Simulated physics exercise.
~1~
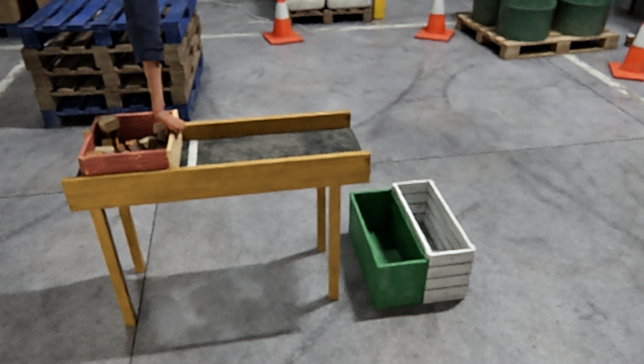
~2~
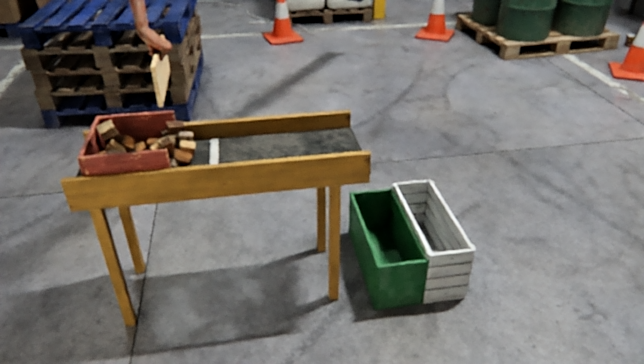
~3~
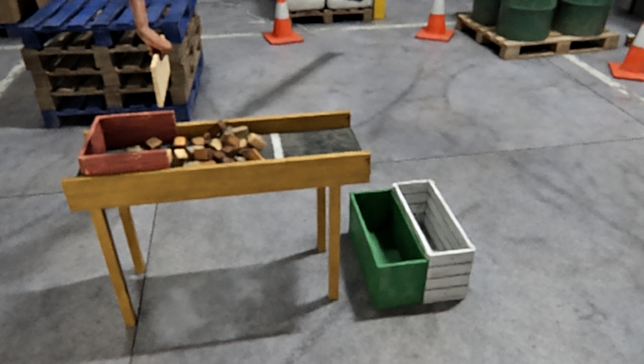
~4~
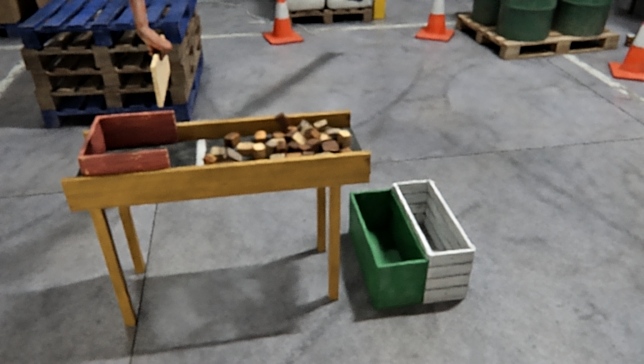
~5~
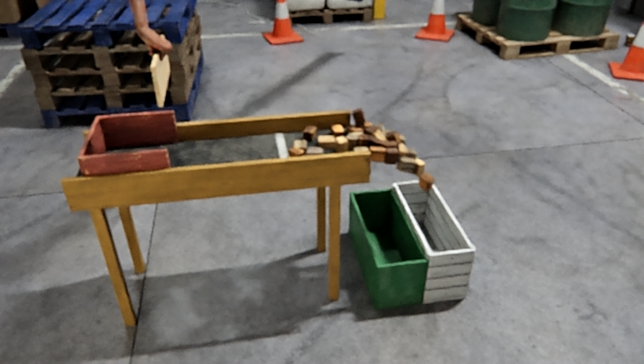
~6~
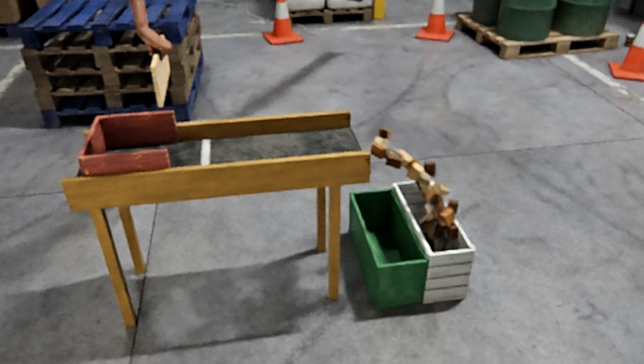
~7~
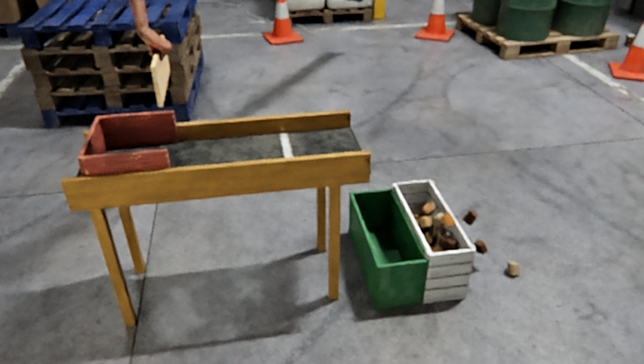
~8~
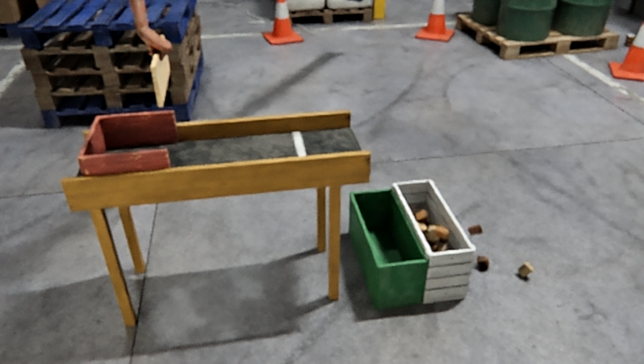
At first, a hand reaches toward a red pen heaped with loose wooden blocks at the left end of a dark conveyor belt on wooden legs. The hand holds a thin wooden gate raised above the pen, and the blocks begin to spill out rightward along the belt. They travel in a loose pile beside a pale stripe, leaving the pen empty. Reaching the right end, they stream off in an arc, passing over the green bin toward the white tub. Most drop into the tub, while three end on the floor beyond it, and none are visible in the green bin.
